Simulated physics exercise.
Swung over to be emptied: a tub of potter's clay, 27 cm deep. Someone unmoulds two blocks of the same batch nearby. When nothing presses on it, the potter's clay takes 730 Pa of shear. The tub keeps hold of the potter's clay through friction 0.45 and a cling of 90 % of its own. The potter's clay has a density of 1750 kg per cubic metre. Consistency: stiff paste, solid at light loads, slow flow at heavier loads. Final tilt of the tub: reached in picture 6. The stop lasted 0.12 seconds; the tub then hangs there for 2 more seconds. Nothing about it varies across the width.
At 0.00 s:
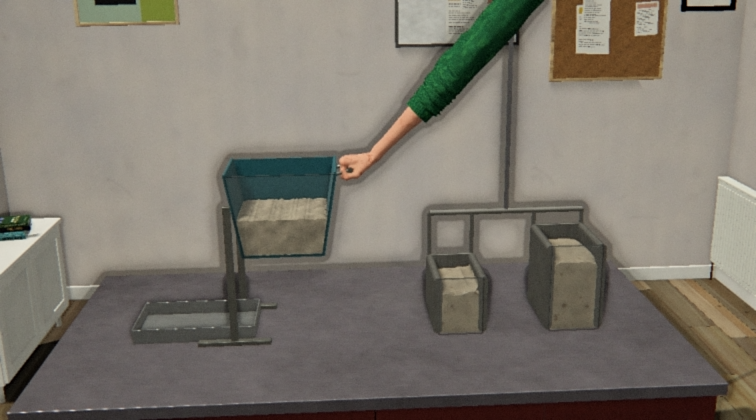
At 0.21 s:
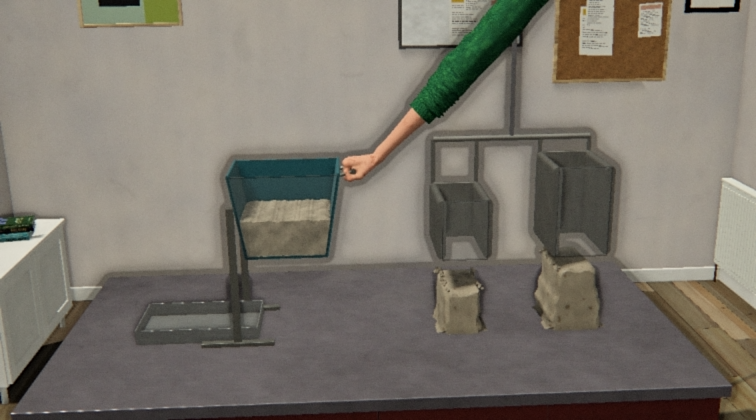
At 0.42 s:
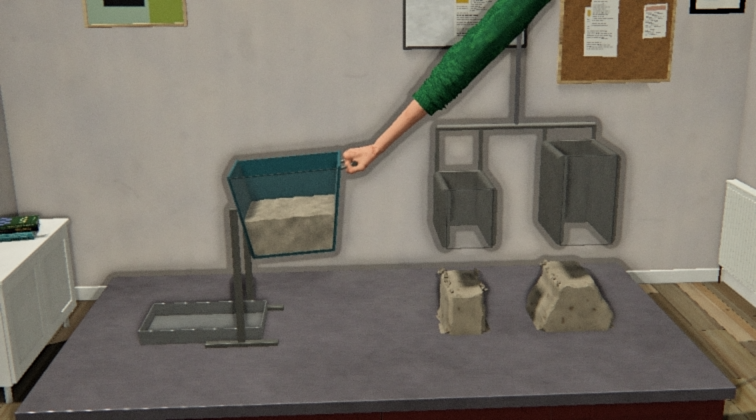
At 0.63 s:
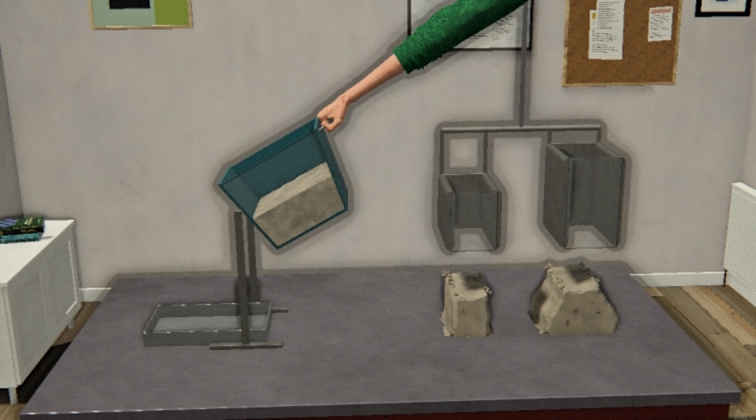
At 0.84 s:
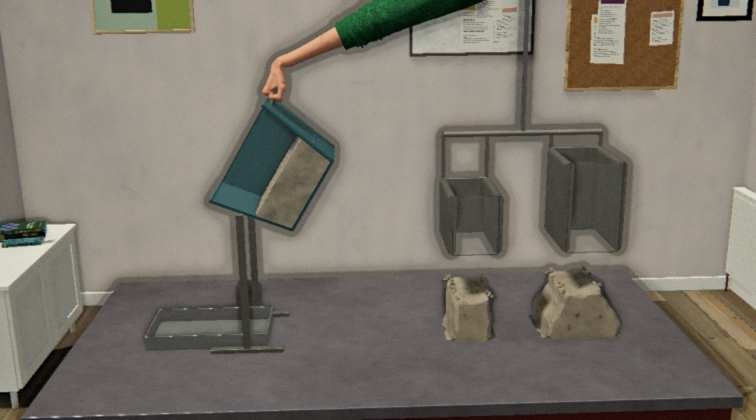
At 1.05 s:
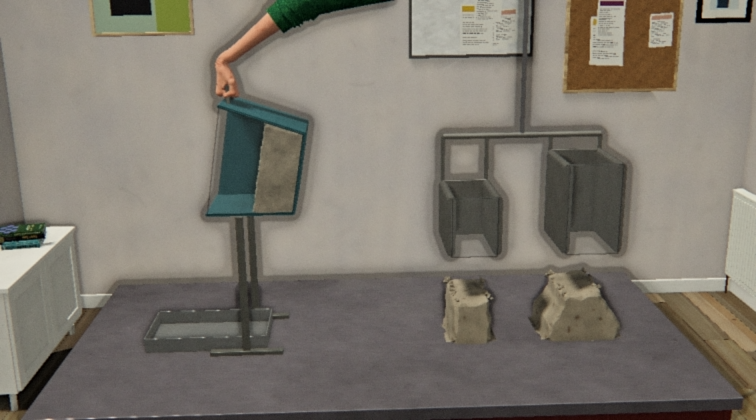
A green-sleeved arm tilting a teal tub of clay steeply leftward, after moulds rise off two blocks and the right one slumps.
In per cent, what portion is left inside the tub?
Some 100 per cent is left inside the tub.
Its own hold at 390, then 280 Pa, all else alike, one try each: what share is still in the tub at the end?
It'd be some 75 percent the first time and some 70 percent the second.
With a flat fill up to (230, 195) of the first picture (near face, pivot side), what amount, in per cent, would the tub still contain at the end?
Around 65 per cent.
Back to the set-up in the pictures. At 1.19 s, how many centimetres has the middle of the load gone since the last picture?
1 cm.
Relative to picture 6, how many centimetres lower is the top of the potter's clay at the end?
Roughly 6 cm.
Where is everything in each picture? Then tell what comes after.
In the first picture, handle-side rim at (334, 173), tilt 0 degrees; crest of the potter's clay at (291, 219); block heights 16 cm, 25 cm (left to right).
In the second picture, handle-side rim at (337, 175), tilt 0 degrees; crest of the potter's clay at (294, 220); block heights 16 cm, 22 cm (left to right).
In the third picture, handle-side rim at (338, 168), tilt 4 degrees; crest of the potter's clay at (331, 214); block heights 16 cm, 18 cm (left to right).
In the fourth picture, handle-side rim at (314, 130), tilt 29 degrees; crest of the potter's clay at (328, 177); block heights 16 cm, 18 cm (left to right).
In the fifth picture, handle-side rim at (262, 107), tilt 59 degrees; crest of the potter's clay at (302, 141); block heights 16 cm, 18 cm (left to right).
In the sixth picture, handle-side rim at (218, 108), tilt 80 degrees; crest of the potter's clay at (269, 126); block heights 16 cm, 18 cm (left to right).
After 1.19 s, the tub is at 80 degrees and holds 100 %.
After 1.36 s, the tub is at 80 degrees and holds 100 %.
After 1.53 s, the tub is at 80 degrees and holds 100 %.
After 1.70 s, the tub is at 80 degrees and holds 100 %.
After 3.05 s, the tub is at 80 degrees and holds 100 %.
